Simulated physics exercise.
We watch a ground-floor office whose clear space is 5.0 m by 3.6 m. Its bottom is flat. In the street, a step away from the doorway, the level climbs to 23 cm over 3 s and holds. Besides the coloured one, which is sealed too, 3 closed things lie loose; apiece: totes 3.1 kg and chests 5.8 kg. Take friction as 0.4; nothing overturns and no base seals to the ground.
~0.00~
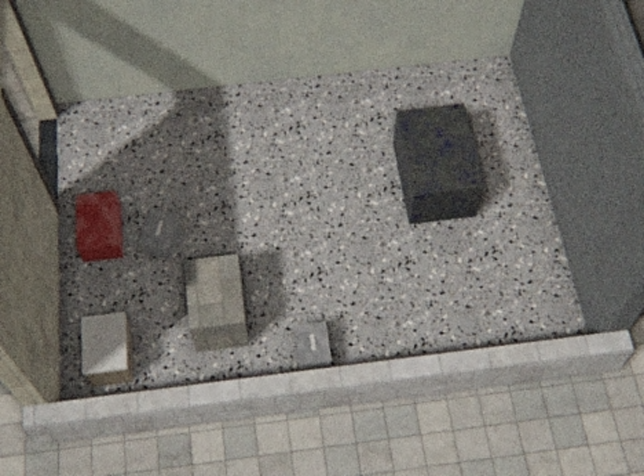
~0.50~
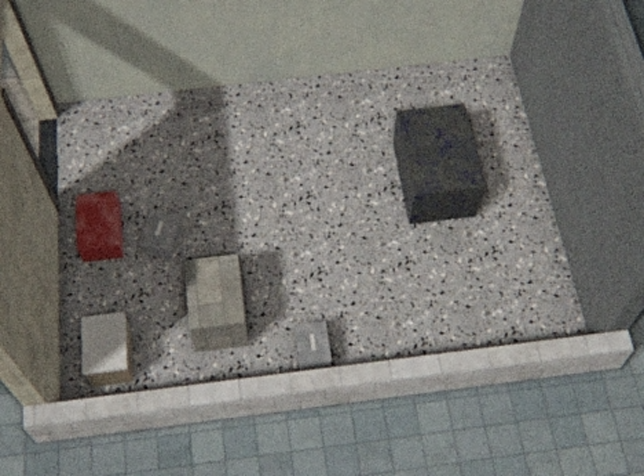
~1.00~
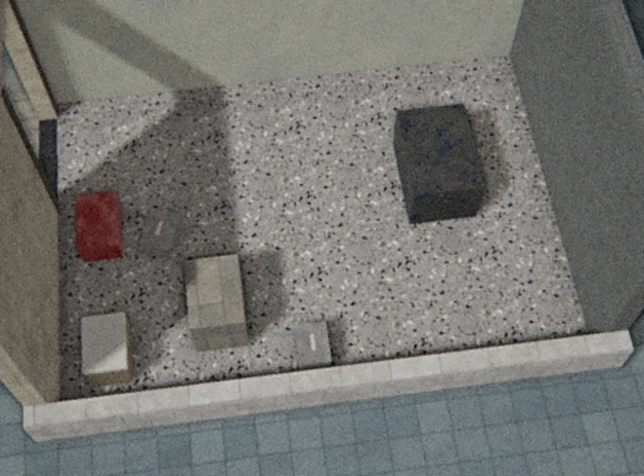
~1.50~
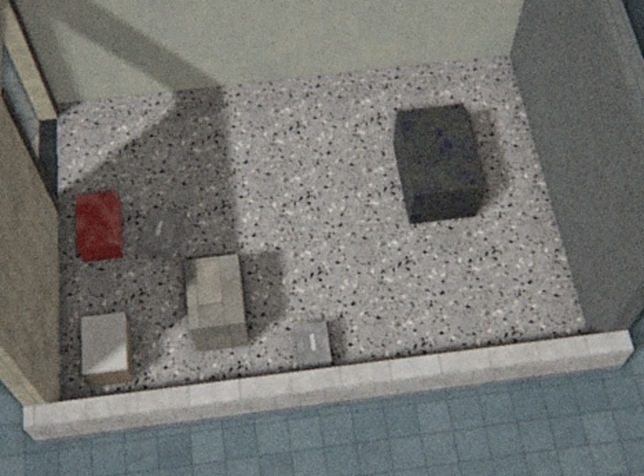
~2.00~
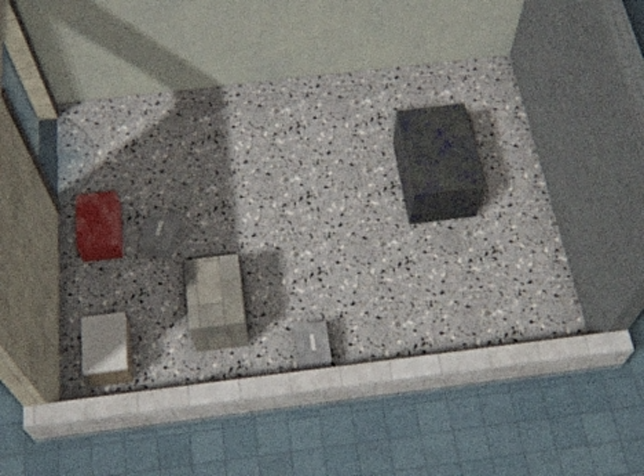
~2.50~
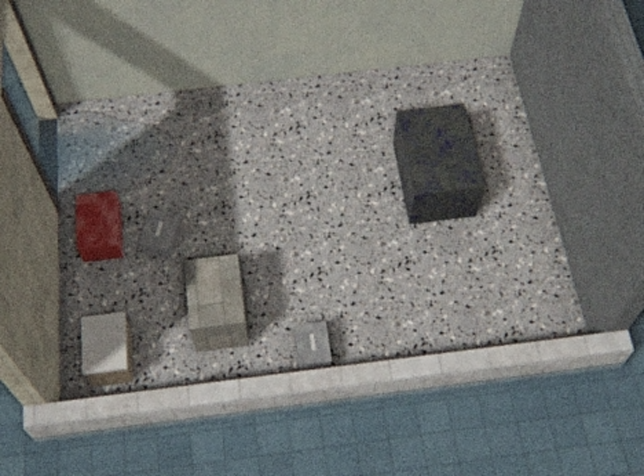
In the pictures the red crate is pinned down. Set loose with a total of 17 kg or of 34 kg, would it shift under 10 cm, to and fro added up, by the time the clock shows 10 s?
I expect that the lower weight is enough.
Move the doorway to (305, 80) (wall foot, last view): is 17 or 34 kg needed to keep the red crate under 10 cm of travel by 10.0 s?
In that case only the higher weight holds it.
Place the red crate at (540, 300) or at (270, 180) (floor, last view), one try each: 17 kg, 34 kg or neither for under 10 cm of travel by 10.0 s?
In turn: Neither holds; only the larger holds.
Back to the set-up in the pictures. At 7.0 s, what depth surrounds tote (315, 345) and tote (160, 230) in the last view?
About 1 and 2 cm.
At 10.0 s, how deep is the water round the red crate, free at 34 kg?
Roughly 4 cm.
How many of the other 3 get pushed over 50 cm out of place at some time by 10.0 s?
1 of them.
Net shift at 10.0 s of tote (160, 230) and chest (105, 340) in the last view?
In that order: 20 cm, 0 cm.
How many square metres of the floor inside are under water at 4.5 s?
Some 8.5 m2.
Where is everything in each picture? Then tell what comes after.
The red crate at (96, 219) rests on the ground; 0.0 m2 under water; 0 of 4 have shifted, in the first picture.
The red crate at (96, 219) rests on the ground; 0.0 m2 under water; 0 of 4 have shifted, in the second picture.
The red crate at (96, 219), on the bottom; 0.0 m2 under water; 0 of 4 have shifted, in the third picture.
The red crate at (96, 219) rests on the ground; 0.0 m2 under water; 0 of 4 have shifted, in the fourth picture.
The red crate at (96, 219), on the bottom; 0.3 m2 under water; 0 of 4 have shifted, in the fifth picture.
The red crate at (96, 219) rests on the ground; water covers 1.0 m2; 0 of 4 have shifted, in the sixth picture.
After 3.5 s the red crate would be 0 cm from its start with 17 kg and 0 cm from its start with 34 kg; 2 cm of water round it then.
After 4.5 s the red crate would be 0 cm from its start with 17 kg and 0 cm from its start with 34 kg; 3 cm of water round it then.
After 7.0 s the red crate would be 0 cm from its start with 17 kg and 0 cm from its start with 34 kg; 3 cm of water round it then.
After 10.0 s the red crate would be 0 cm from its start with 17 kg and 0 cm from its start with 34 kg; 4 cm of water round it then.
